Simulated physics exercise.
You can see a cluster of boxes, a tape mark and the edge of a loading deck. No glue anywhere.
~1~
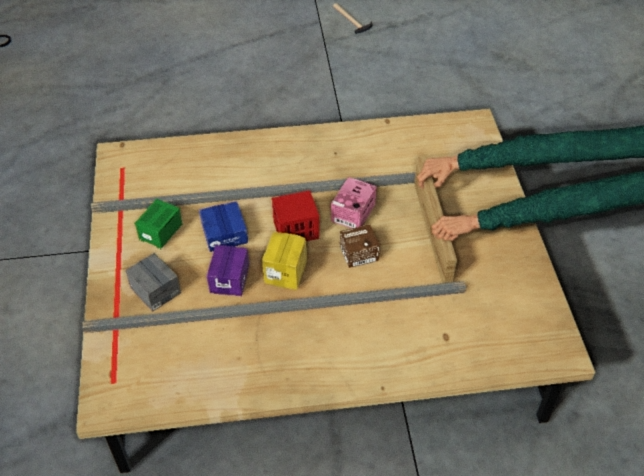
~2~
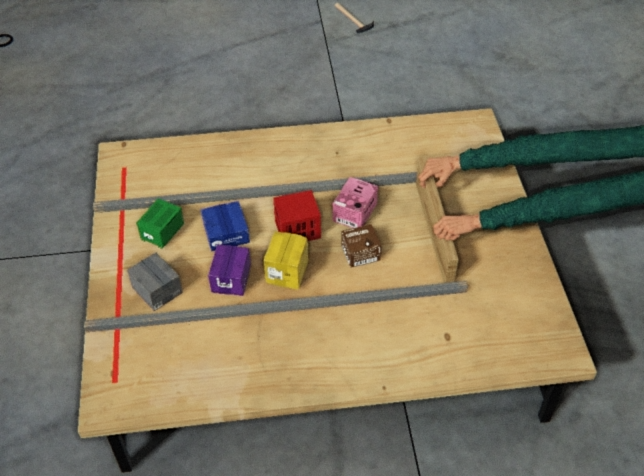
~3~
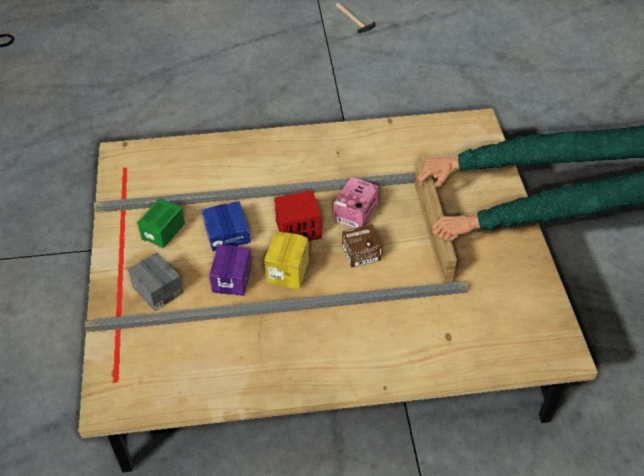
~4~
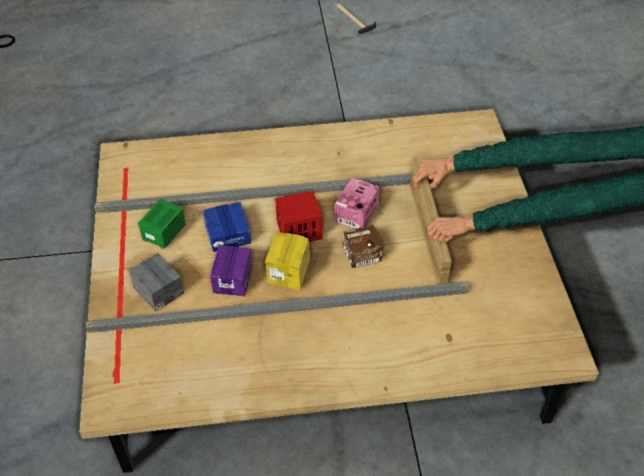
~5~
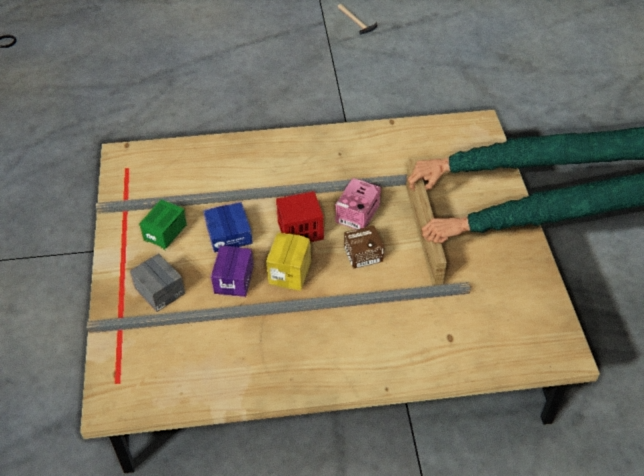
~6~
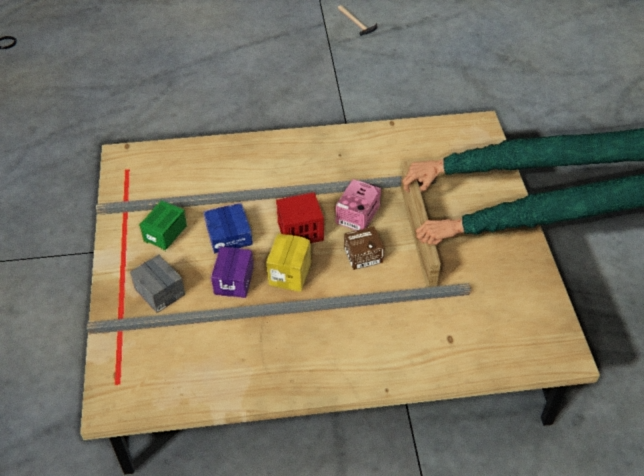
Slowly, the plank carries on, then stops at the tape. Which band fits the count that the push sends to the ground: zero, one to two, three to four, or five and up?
The fall count hits five or goes past it.
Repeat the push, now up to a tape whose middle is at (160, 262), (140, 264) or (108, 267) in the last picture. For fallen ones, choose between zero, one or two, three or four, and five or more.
In the order of the places given: Either three or four; more than four; five or over.
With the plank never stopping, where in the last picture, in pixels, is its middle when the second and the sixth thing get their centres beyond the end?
At (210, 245) for the second, at (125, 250) for the sixth.
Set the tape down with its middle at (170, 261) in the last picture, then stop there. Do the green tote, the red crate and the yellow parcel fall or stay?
Looking at each in turn, the green tote is gone, the red crate is still there, and the yellow parcel is still there.
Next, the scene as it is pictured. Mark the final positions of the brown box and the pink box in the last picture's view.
Result: One about (104, 268), other about (106, 232).
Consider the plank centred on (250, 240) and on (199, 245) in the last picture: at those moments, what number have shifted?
8, then 8.
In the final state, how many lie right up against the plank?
It adds up to 2.
A little later, none off yet; grey box at rest near (158, 283); green tote at rest near (164, 226); blue box at rest near (228, 228).
Next, none off yet; grey box shifted about its own width near (104, 293); green tote shifted well along near (95, 239); blue box shifted well along near (130, 235).
When it is over, the number that fall off is five or more; down, red crate, yellow parcel, purple parcel, blue box, green tote and grey box.
